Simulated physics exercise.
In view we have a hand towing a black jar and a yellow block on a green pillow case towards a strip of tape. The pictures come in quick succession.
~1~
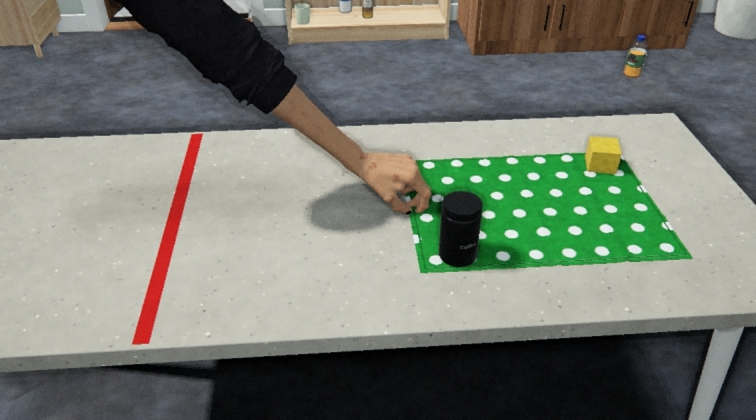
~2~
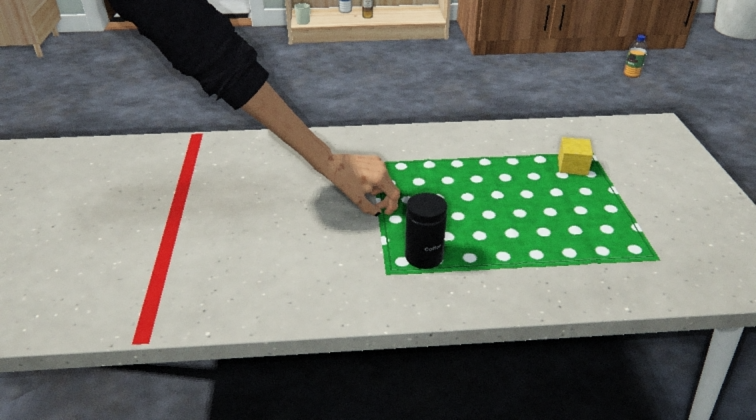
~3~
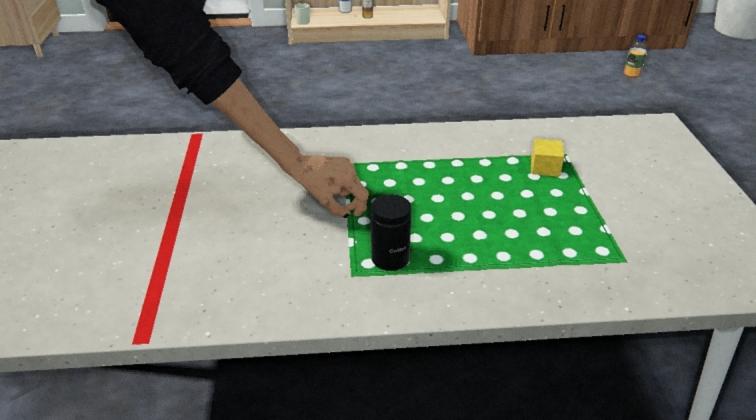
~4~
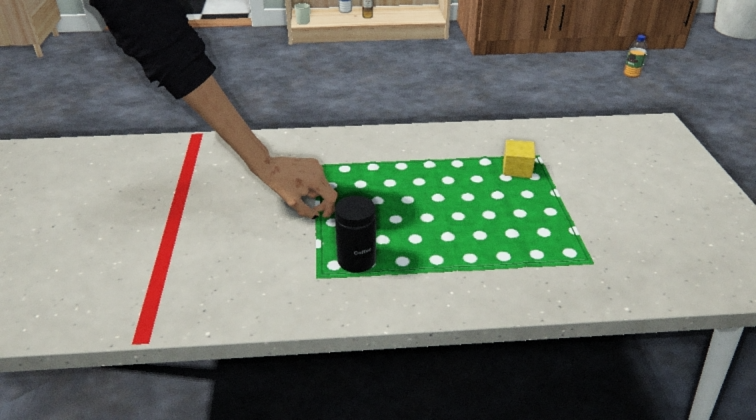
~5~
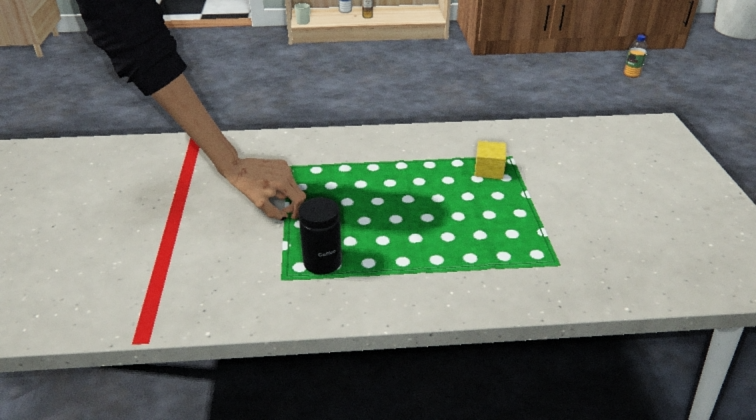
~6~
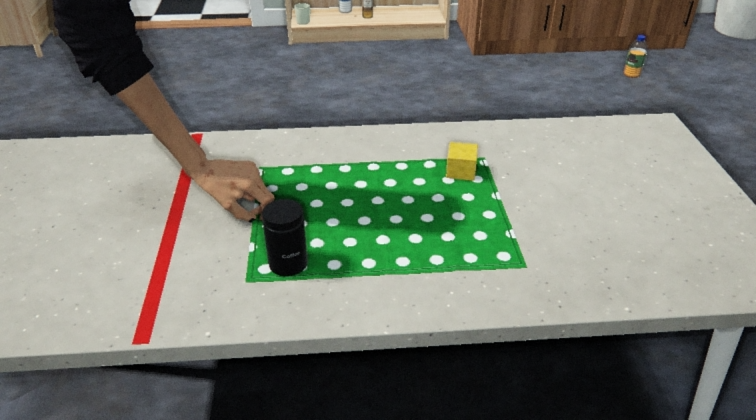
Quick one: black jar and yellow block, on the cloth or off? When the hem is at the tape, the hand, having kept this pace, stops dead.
Black jar - off. Yellow block - on.
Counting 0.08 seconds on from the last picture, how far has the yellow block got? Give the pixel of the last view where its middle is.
Position at that time: (416, 163).
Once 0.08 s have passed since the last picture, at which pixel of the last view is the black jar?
Near (228, 241).
Then, 0.08 s after the last picture, hem short of the tape; black jar on the cloth near (228, 241); yellow block on the cloth near (416, 163).
Then, 0.19 s after the last picture, hem at the tape; black jar ahead of the hem near (154, 245); yellow block on the cloth near (357, 166).
At rest, hem at the tape; black jar knocked over near (59, 271); yellow block on the cloth near (261, 170). The black jar leaves the cloth and the yellow block stays on the cloth.
